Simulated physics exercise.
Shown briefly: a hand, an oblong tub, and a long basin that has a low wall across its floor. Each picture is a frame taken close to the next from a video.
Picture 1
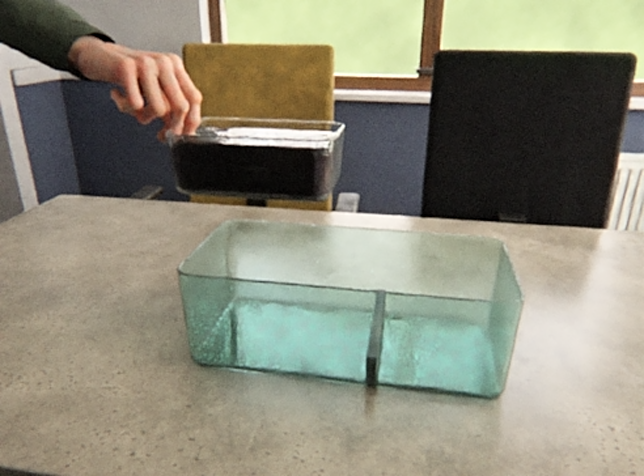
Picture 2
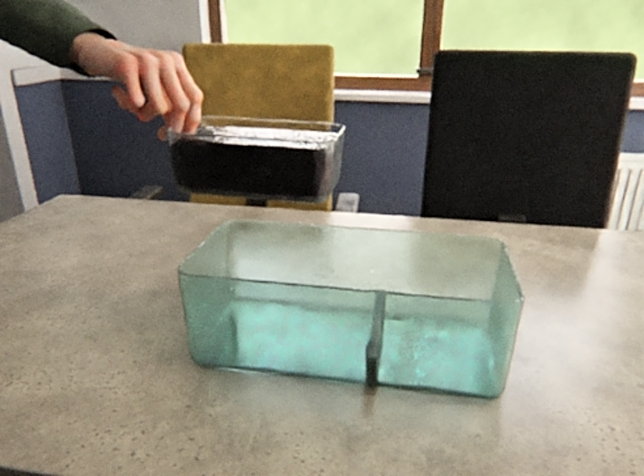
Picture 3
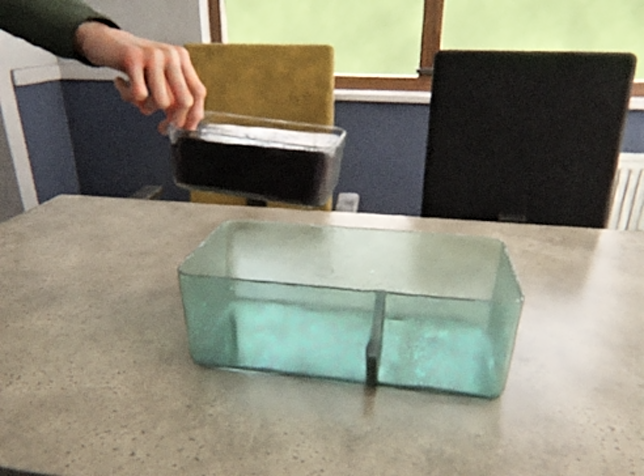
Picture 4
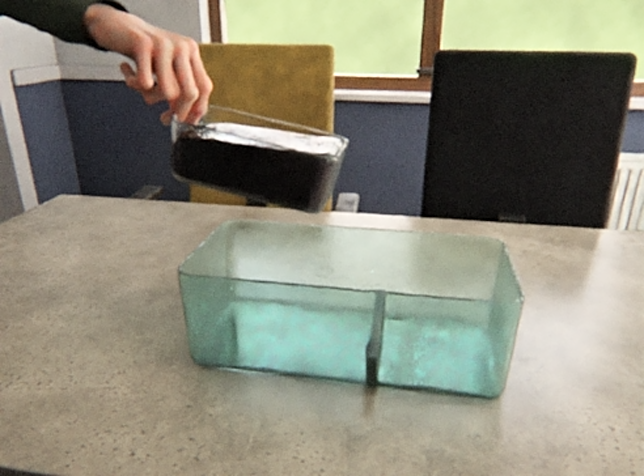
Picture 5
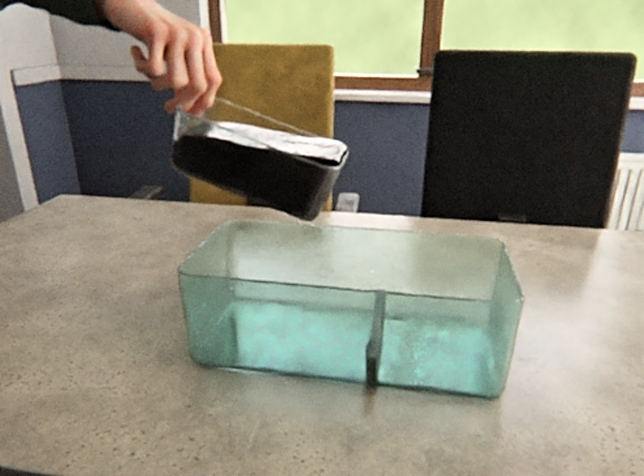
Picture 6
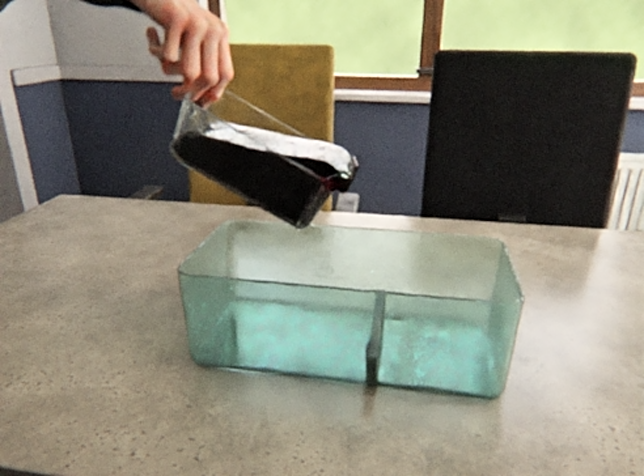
A hand tilts a clear tub of dark liquid rightward above a divided glass basin.
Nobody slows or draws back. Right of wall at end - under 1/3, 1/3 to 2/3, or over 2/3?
1/3 to 2/3.
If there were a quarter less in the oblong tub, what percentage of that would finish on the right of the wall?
I'd say roughly 50 percent.
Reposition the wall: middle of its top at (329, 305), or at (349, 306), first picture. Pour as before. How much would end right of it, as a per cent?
Estimated: 85 % first, 80 % second.
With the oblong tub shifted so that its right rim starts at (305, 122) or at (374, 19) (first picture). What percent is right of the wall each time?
You'd get around 25 per cent and then around 65 per cent.
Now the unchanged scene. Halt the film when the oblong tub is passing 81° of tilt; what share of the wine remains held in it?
Around 15 in a hundred has not poured out yet.
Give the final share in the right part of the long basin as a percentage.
Roughly 55 per cent.
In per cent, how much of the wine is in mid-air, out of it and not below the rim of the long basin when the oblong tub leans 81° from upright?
Somewhere around 25 per cent of it.
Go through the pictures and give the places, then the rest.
The first frame shows tilt 0°; pouring edge (339, 133); surface from (187, 134) to (338, 140); the long basin's rim runs from (203, 244) to (513, 269); the wall's top is at (377, 320).
The second frame shows tilt 1°; pouring edge (340, 135); surface from (187, 133) to (338, 142).
The third frame shows tilt 5°; pouring edge (341, 141); surface from (188, 130) to (339, 144).
The fourth frame shows tilt 11°; pouring edge (342, 150); surface from (189, 129) to (341, 147).
The fifth frame shows tilt 19°; pouring edge (343, 161); surface from (190, 129) to (342, 157); 2 per cent is over the edge.
The sixth frame shows tilt 28°; pouring edge (341, 175); surface from (190, 128) to (334, 163); 8 per cent is over the edge.
A moment on, the tilt is 81° and 15 per cent is still to pour, 15 is left of the wall and 43 right of it.
Next, the tilt is 95° and 4 per cent is still to pour, 35 is left of the wall and 59 right of it.
Then the tilt is 95° and 1 per cent is still to pour, 40 is left of the wall and 57 right of it.
Later the tilt is 95° and 0 per cent is still to pour, 43 is left of the wall and 56 right of it.
In the end 43 per cent lies left of the wall, 56 right of it and 1 outside.
